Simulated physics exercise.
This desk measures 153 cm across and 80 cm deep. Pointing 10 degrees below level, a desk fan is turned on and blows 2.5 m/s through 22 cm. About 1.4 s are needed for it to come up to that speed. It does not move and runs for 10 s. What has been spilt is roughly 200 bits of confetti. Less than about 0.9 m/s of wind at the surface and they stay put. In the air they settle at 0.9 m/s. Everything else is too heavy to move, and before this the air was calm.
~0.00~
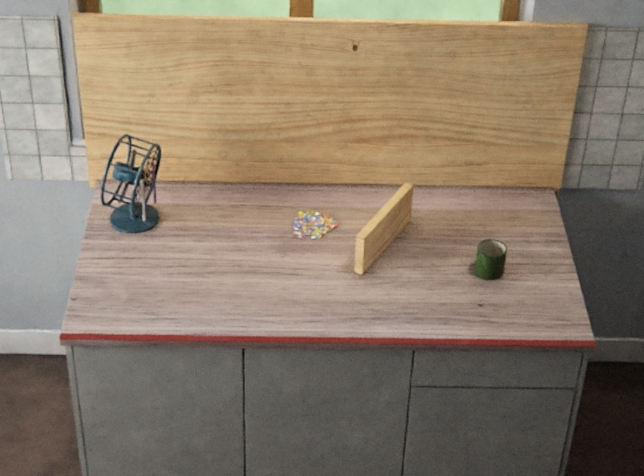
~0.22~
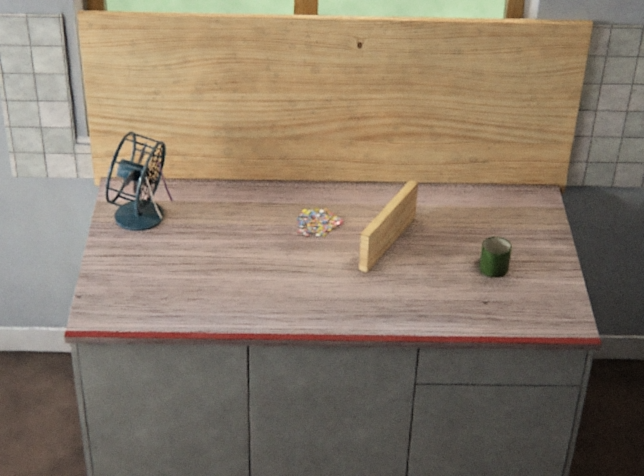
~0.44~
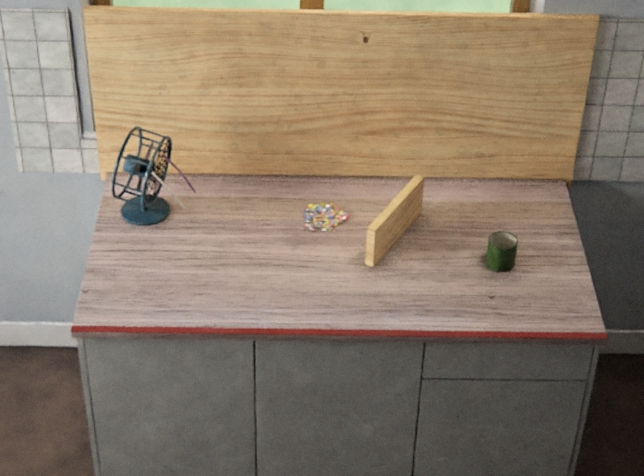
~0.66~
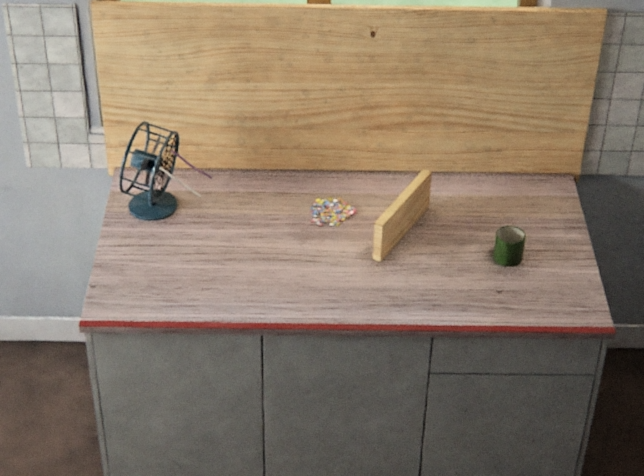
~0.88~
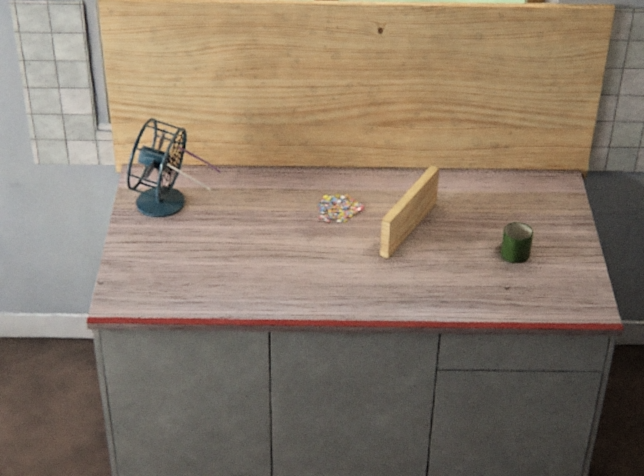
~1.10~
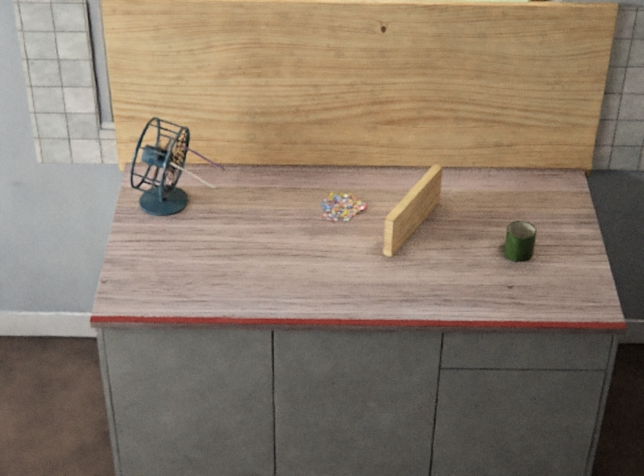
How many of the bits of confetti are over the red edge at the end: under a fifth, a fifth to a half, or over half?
I'd say under one fifth end up on the far side of the red edge.
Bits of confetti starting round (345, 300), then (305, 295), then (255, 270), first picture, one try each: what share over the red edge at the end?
Results, one try each: 100 %, 100 %, 90 %.
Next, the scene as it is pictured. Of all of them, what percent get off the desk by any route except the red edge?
90 per cent.
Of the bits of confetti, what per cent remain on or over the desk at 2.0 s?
Around 100 in a hundred are still there.
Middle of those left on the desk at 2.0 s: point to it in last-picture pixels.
Near (532, 167).
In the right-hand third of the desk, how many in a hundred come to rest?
Something close to 10 % ends up there.
After 2.0 s, 0 % are over the red edge; the middle of those still in play is near (532, 167); 0 % have settled or left.
After 3.2 s, 0 % are over the red edge; the middle of those still in play is near (573, 186); 82 % have settled or left.
After 5.5 s, 0 % are over the red edge; the middle of those still in play is near (571, 179); 86 % have settled or left.
After 10.0 s, at the end, 0 % are over the red edge.
